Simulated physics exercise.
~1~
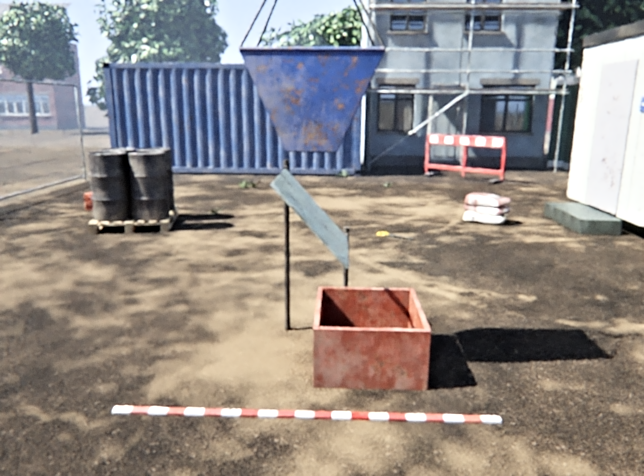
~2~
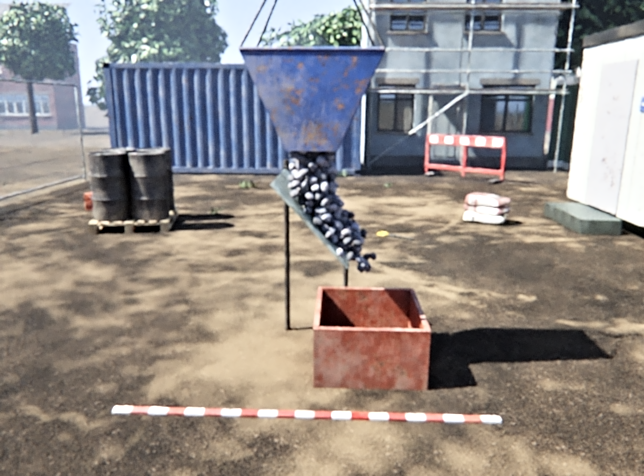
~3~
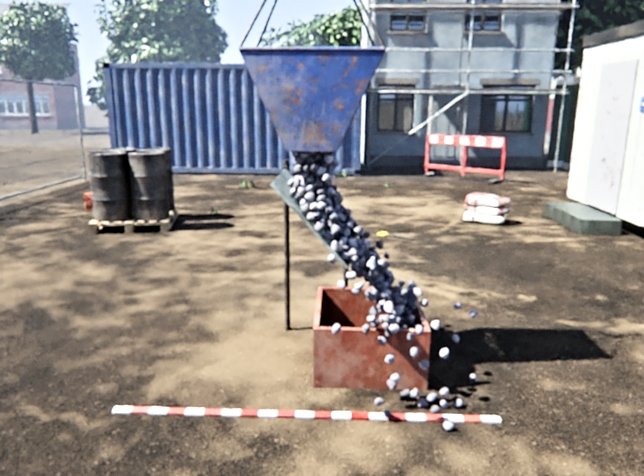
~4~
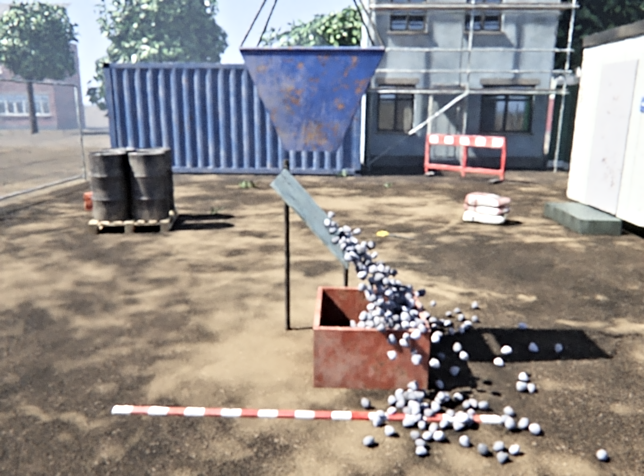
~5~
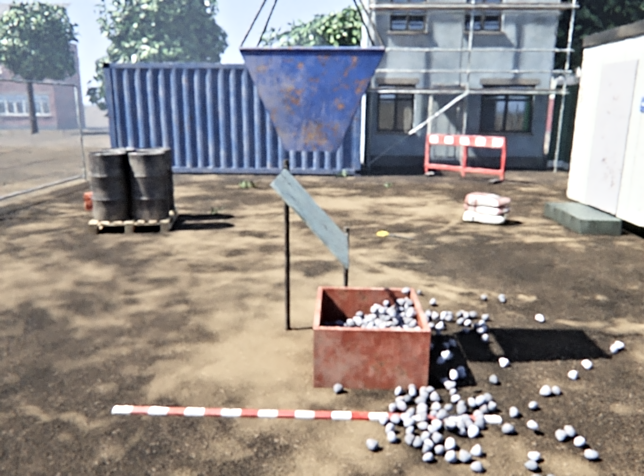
In the video, grey stones pour from a suspended blue hopper onto a sloping steel plate and slide down to the right into a rusty red bin. Most settle inside, while the rest spill over and lie scattered on the ground in front and to the right.
